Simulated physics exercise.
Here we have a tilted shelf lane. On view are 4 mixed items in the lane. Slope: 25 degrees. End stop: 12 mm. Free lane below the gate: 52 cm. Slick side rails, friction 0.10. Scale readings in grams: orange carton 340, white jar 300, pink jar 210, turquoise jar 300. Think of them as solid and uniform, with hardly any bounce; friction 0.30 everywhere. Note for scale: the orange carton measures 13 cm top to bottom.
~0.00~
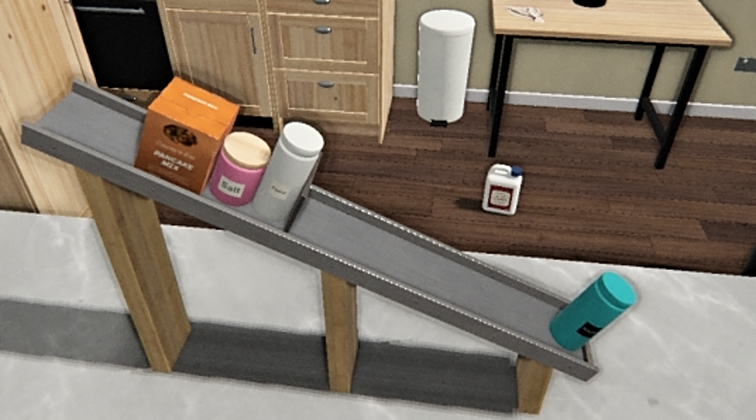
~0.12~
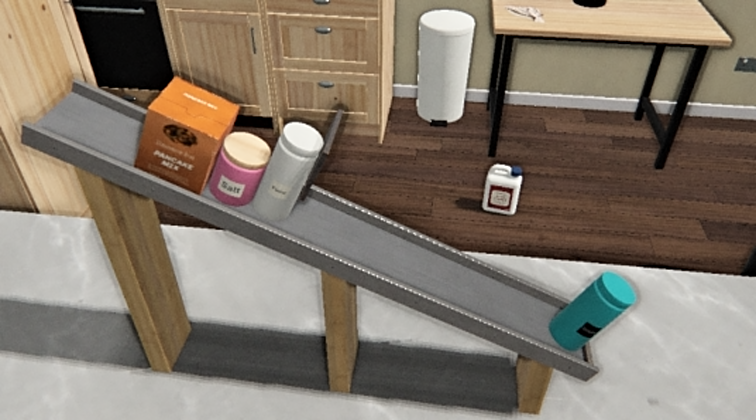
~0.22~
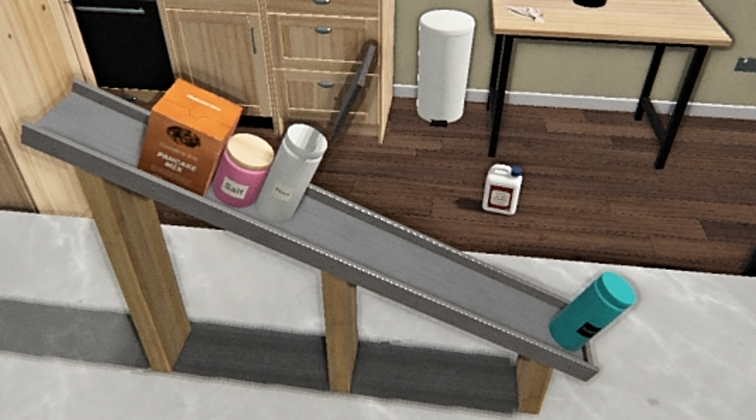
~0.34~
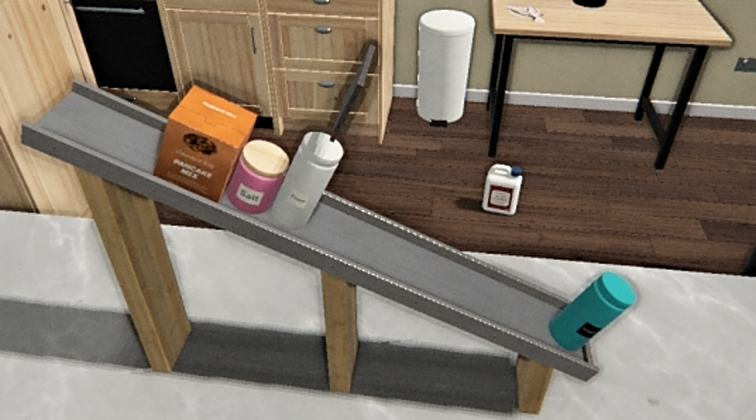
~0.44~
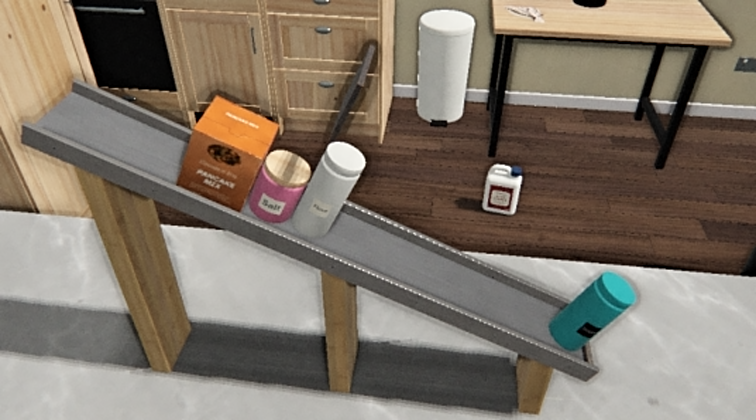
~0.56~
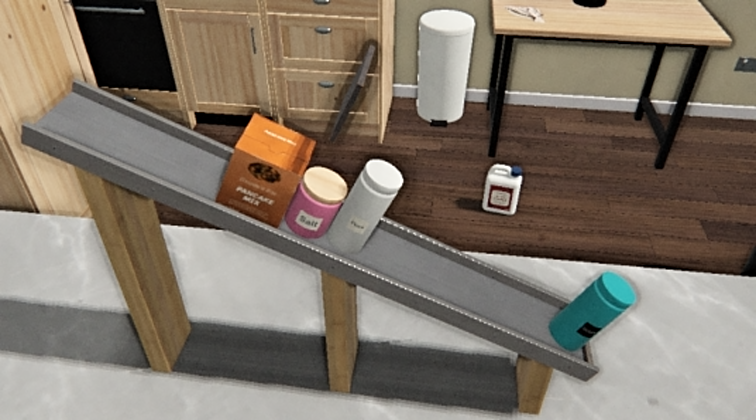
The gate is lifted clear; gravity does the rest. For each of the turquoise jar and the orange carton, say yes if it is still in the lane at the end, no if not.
At the end, my guess is the turquoise jar gets past the lip; my guess is the orange carton never gets past the lip.
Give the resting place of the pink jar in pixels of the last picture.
It finishes around (580, 325).
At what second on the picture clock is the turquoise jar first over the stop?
Around 1.7 s on the clock.
By 0.86 s, leader 19 cm from the stop; orange carton near (405, 234); turquoise jar near (591, 312).
By 1.86 s, white jar and turquoise jar now over the stop; orange carton near (492, 273).
When it is over (2.7 s), over the stop, white jar and turquoise jar; the other 2 in the lane. In the last view, orange carton near (542, 294).
